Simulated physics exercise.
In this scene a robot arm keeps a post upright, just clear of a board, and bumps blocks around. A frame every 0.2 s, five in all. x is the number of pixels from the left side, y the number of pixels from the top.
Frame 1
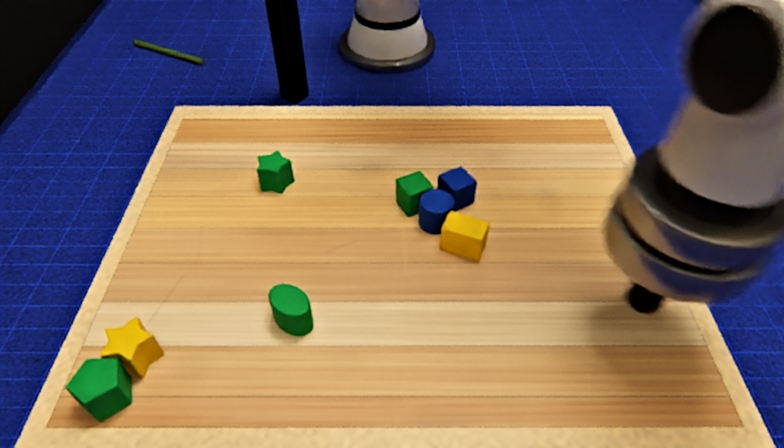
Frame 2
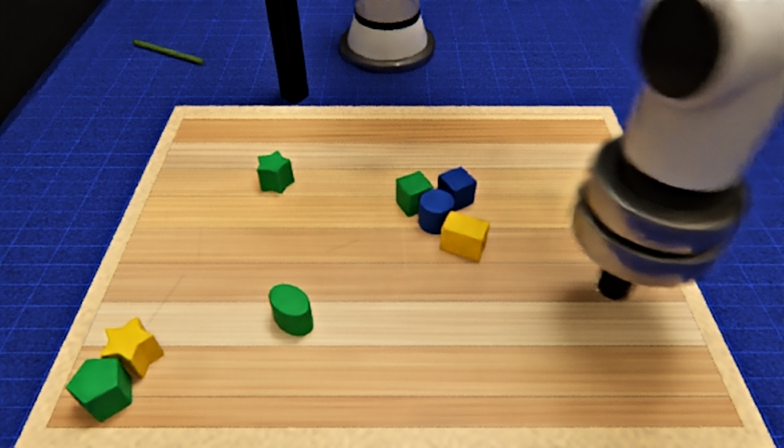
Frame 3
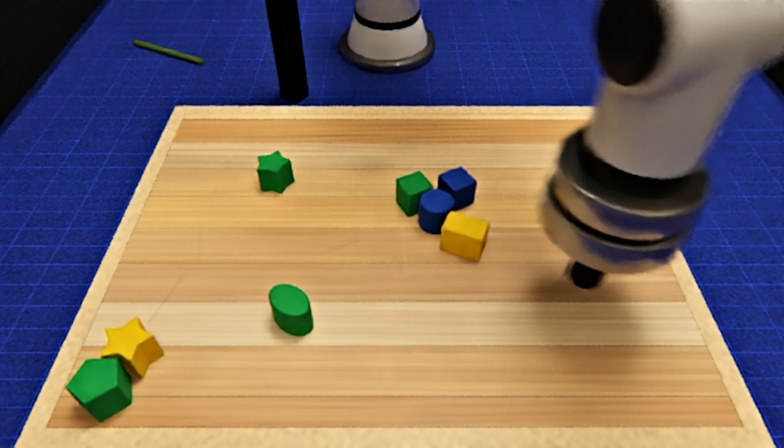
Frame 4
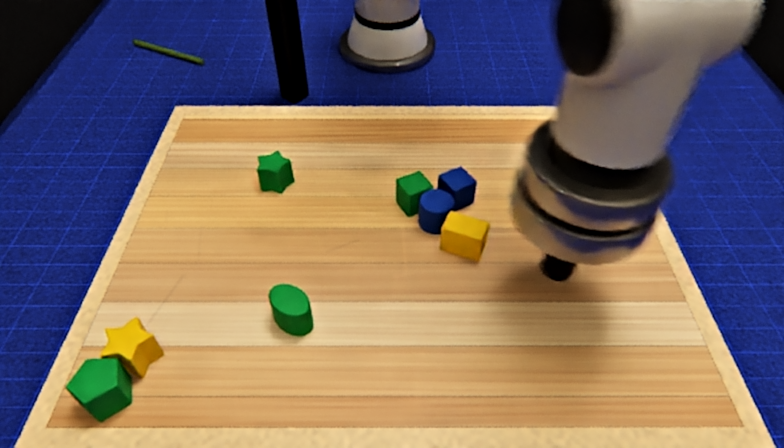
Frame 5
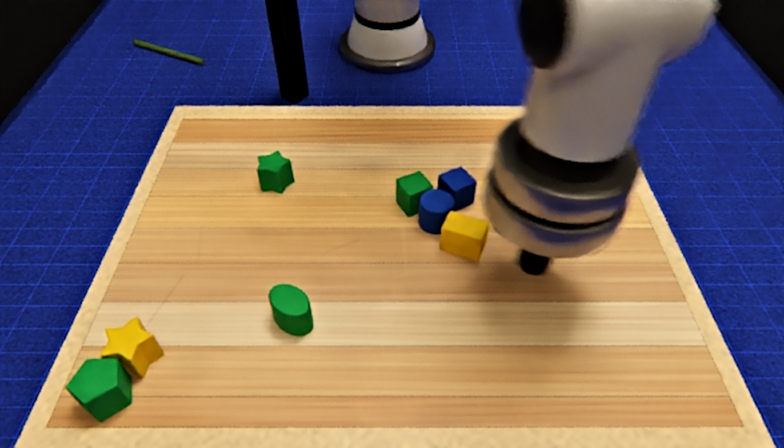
Robot arm with a short dark tip moving steadily left over a wooden board, while green, blue and yellow blocks stay still.
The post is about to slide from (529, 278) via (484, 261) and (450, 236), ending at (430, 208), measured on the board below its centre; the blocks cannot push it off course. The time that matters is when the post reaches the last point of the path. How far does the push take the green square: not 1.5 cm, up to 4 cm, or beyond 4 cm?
Long, over 4 cm.
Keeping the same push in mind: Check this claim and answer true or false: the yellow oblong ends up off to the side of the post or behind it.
False
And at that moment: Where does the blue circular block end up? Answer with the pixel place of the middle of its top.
Just about (409, 143).
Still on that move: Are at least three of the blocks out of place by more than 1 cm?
Yes, it checks out.
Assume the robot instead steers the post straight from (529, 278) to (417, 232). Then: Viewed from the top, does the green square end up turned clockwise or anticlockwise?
From above, the turn goes anticlockwise.
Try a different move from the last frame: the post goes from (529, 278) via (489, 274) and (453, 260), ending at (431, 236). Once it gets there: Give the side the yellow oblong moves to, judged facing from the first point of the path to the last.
Displaced right.
What follows on the original path. One third of the way, post at (487, 246); green square at (410, 178); blue circular block at (433, 195); yellow oblong at (458, 220).
Two thirds of the way, post at (452, 221); green square at (389, 164), turned 55° anticlockwise; blue circular block at (419, 169); yellow oblong at (435, 192), turned 45° clockwise.
At the end, post at (431, 193); green square at (385, 161), turned 70° anticlockwise; blue circular block at (409, 143); blue square still; yellow oblong at (418, 165), turned 50° clockwise.
